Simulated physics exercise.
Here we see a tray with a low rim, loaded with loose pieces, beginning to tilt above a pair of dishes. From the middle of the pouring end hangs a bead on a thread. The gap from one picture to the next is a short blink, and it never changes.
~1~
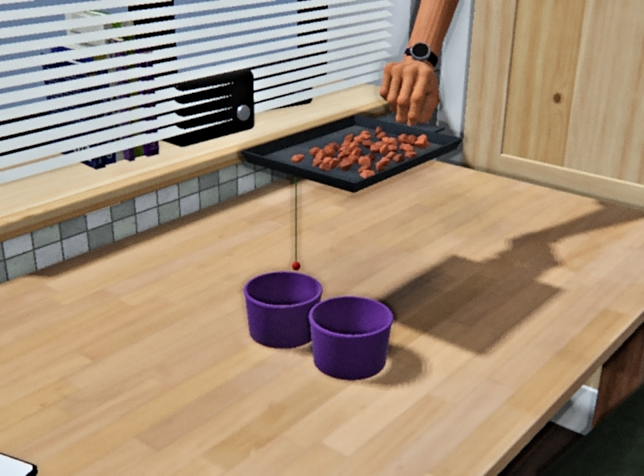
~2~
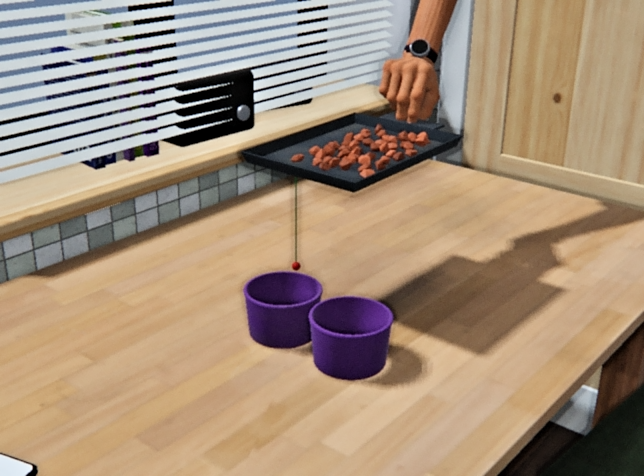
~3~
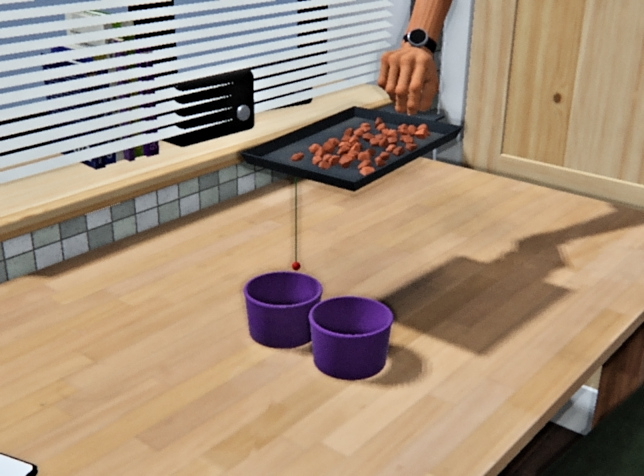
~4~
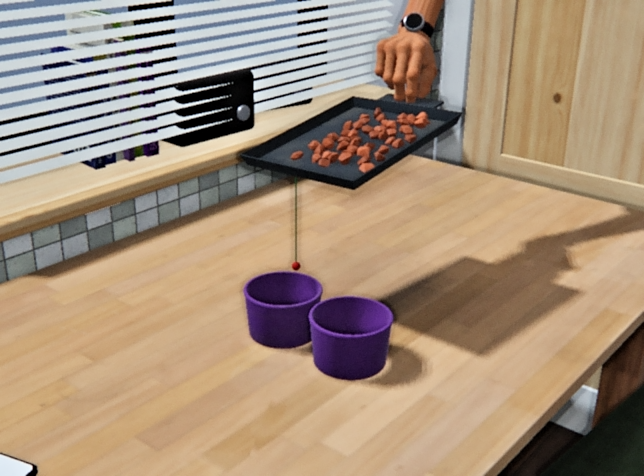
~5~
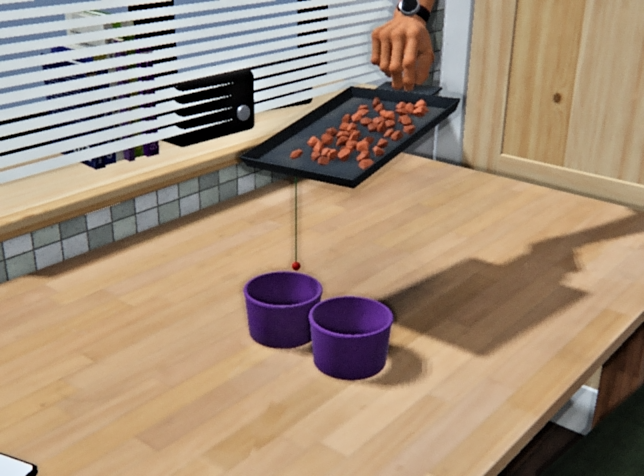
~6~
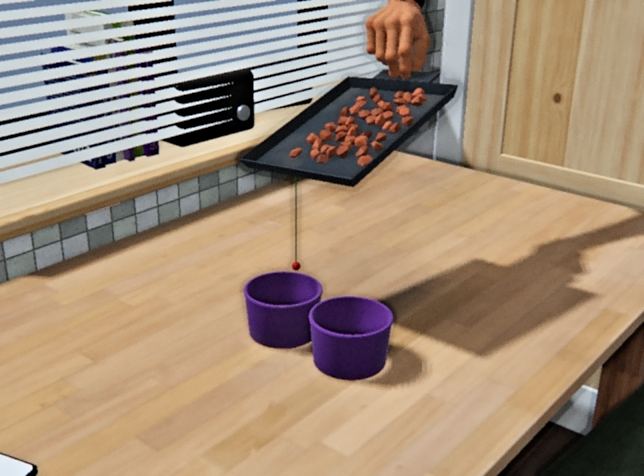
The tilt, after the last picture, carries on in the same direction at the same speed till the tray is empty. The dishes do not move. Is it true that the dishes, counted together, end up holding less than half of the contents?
Yes, less than half.
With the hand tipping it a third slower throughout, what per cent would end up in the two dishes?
I'd say 30 percent or thereabouts.
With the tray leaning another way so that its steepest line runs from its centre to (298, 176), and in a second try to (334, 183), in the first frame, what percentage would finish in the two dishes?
60 % then 80 %, roughly.
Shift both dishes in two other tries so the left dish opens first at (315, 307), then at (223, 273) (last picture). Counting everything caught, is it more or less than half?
Placing 1: A minority of it. Placing 2: A majority of it.
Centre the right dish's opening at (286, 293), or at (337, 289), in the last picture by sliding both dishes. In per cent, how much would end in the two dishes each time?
It would be near 80 per cent first and near 20 per cent second.
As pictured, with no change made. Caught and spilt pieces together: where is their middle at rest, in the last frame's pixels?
I'd say the middle ends up at about (229, 310).
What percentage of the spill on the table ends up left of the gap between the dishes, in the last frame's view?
Around 100 percent of the pieces.
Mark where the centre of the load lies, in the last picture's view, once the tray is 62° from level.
Roughly (273, 161).
Soon after the last picture, tray tipped steeply; most on the tray; about a quarter in the air.
A little later, tray tipped right over; about a quarter on the tray; a small part in the left dish; about half outside both; a small part in the air.
Later still, tray tipped past a quarter turn; about a quarter in the left dish; most outside both.
At rest, tray tipped past a quarter turn; none in the right dish; about a quarter in the left dish; most outside both.
